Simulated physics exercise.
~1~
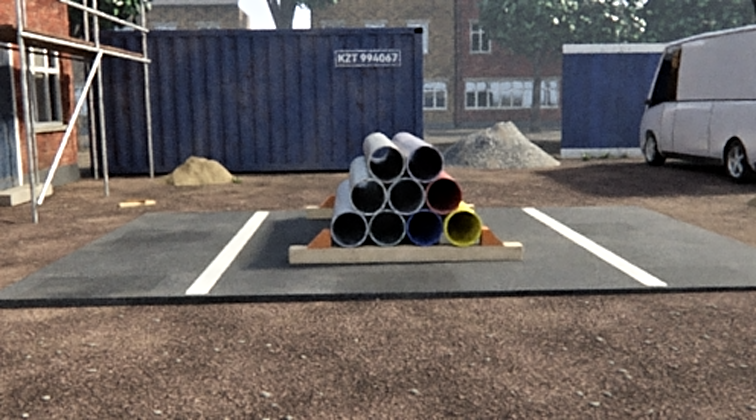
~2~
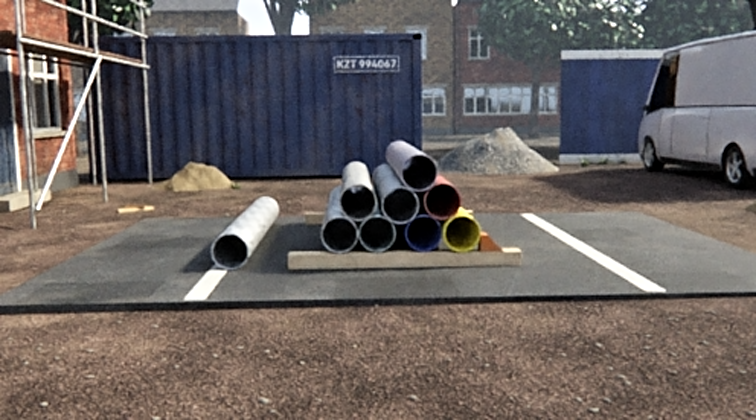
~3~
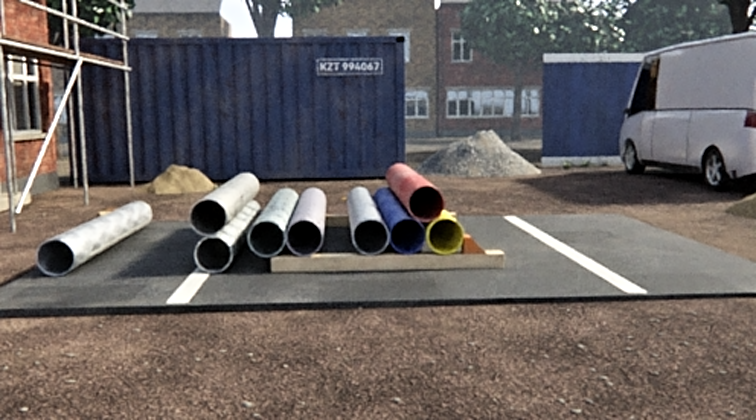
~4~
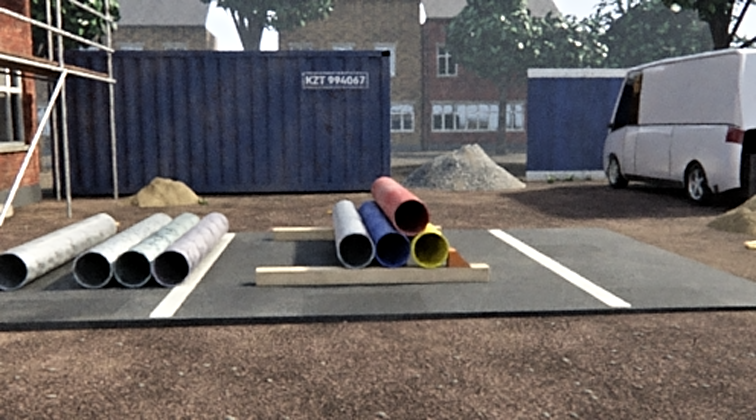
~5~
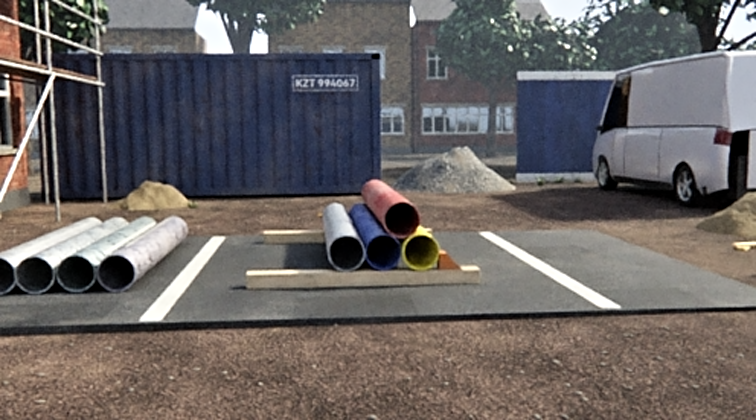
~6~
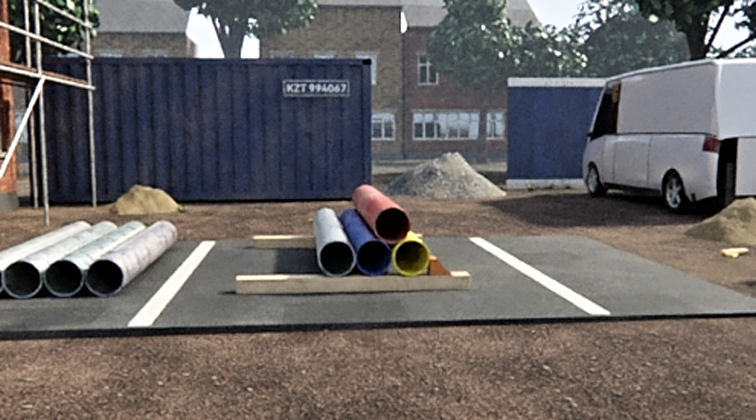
To begin with, nine pipes sit in a neat stack on wooden bearers in a yard, mostly grey, with a red, a blue and a yellow one at the right. The left side gives way, and a grey pipe rolls off to the left as the rest of the grey ones slump after it. More grey pipes spill from the bearers, one briefly riding on another, and roll past the left white line while the view pans slightly right. Finally, several lie side by side beyond that line, while one grey pipe stays beside the blue and yellow, with the red resting on top.
